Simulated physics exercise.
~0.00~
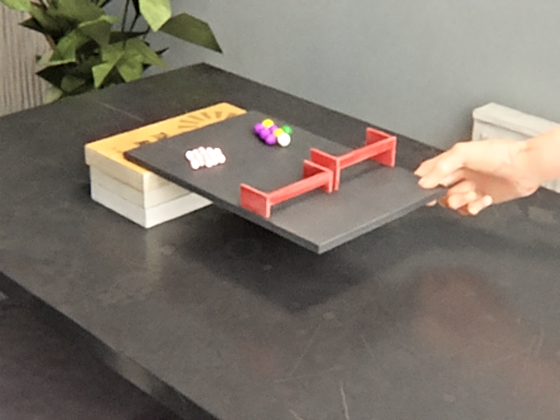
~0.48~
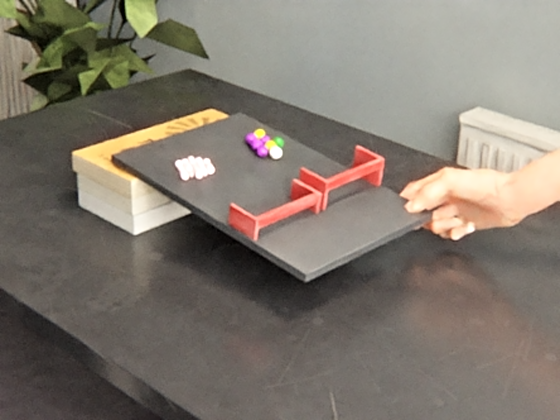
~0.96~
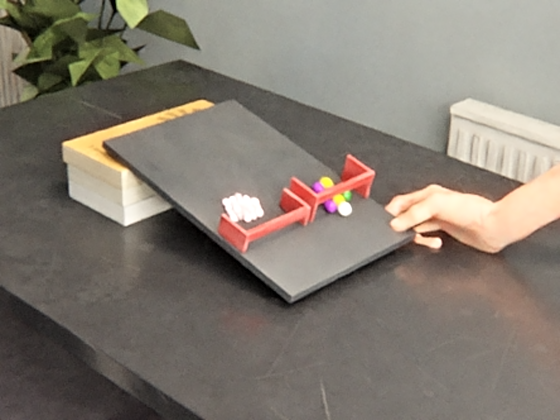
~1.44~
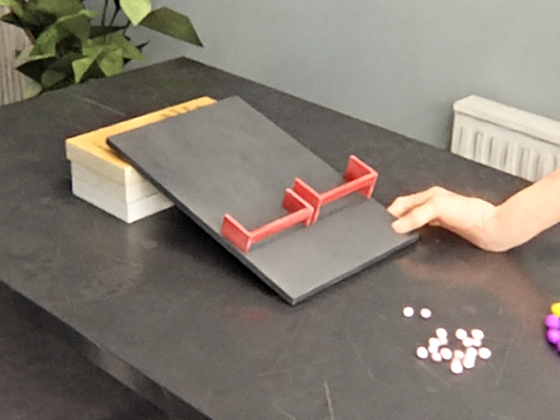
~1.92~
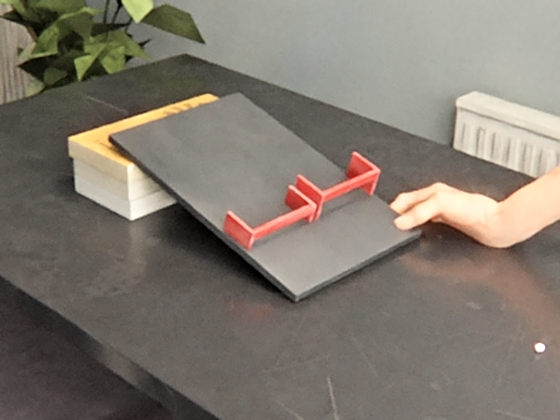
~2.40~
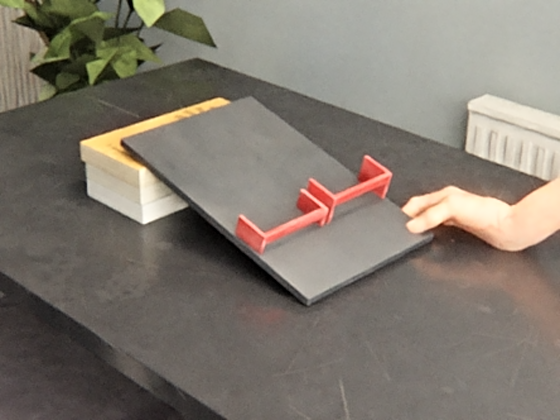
In the video, a hand lowers one end of a dark board propped on stacked books, steepening its slope. A colorful batch and a pale batch of small balls roll down past two red gates and off the board, leaving it empty on the table.
